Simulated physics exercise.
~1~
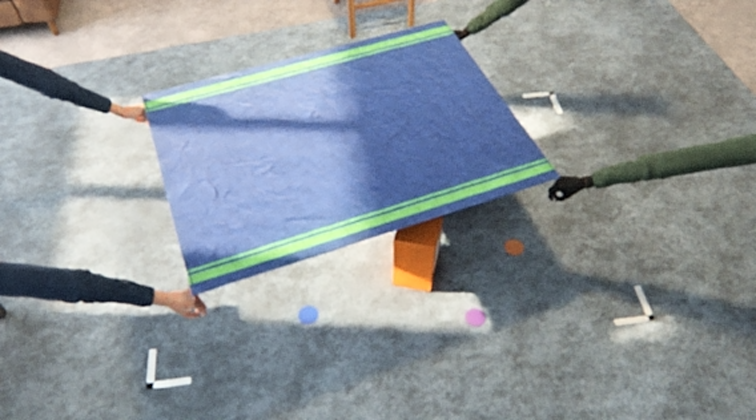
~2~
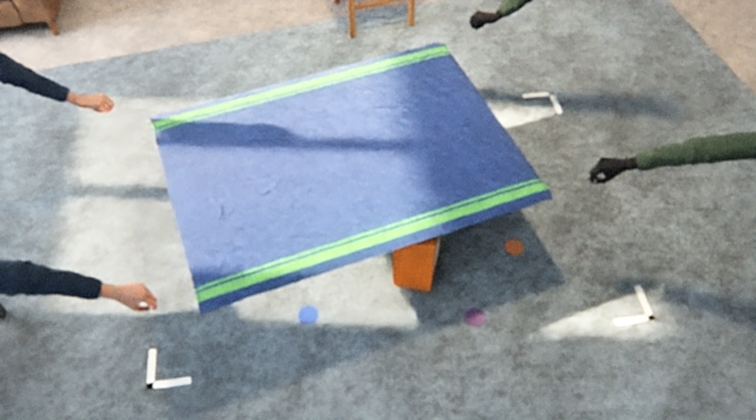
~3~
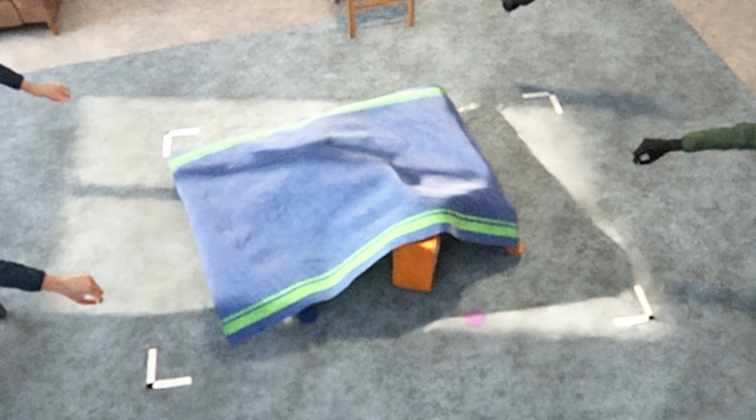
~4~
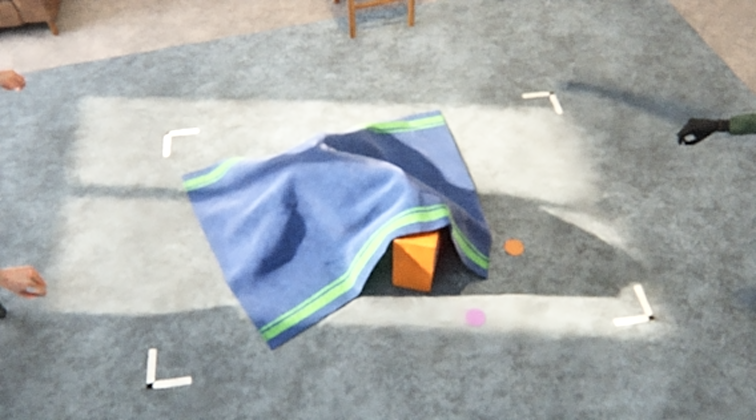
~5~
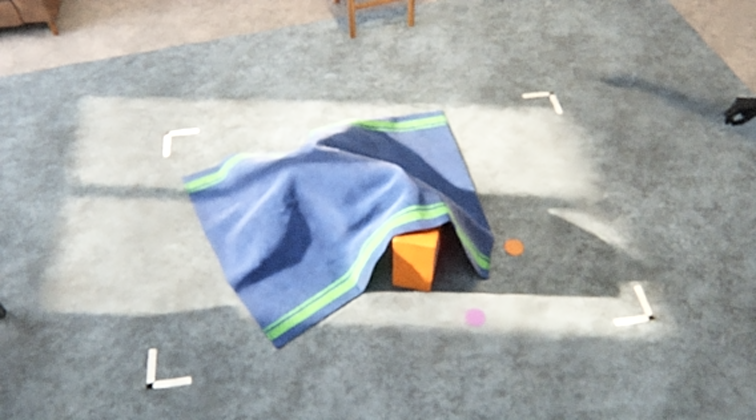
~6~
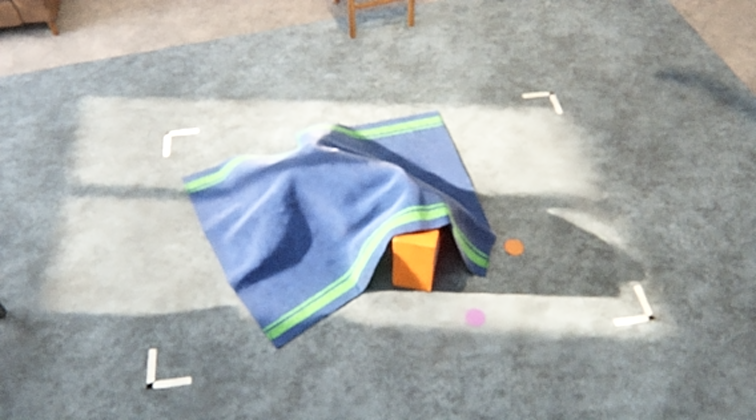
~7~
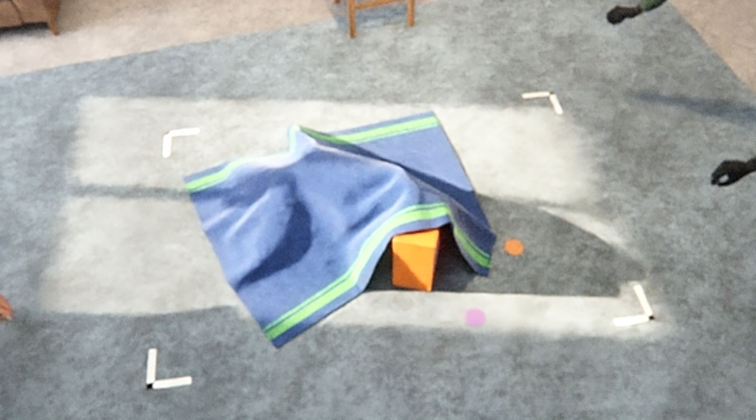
Four hands release a blue blanket, which falls and drapes partly over an orange box.
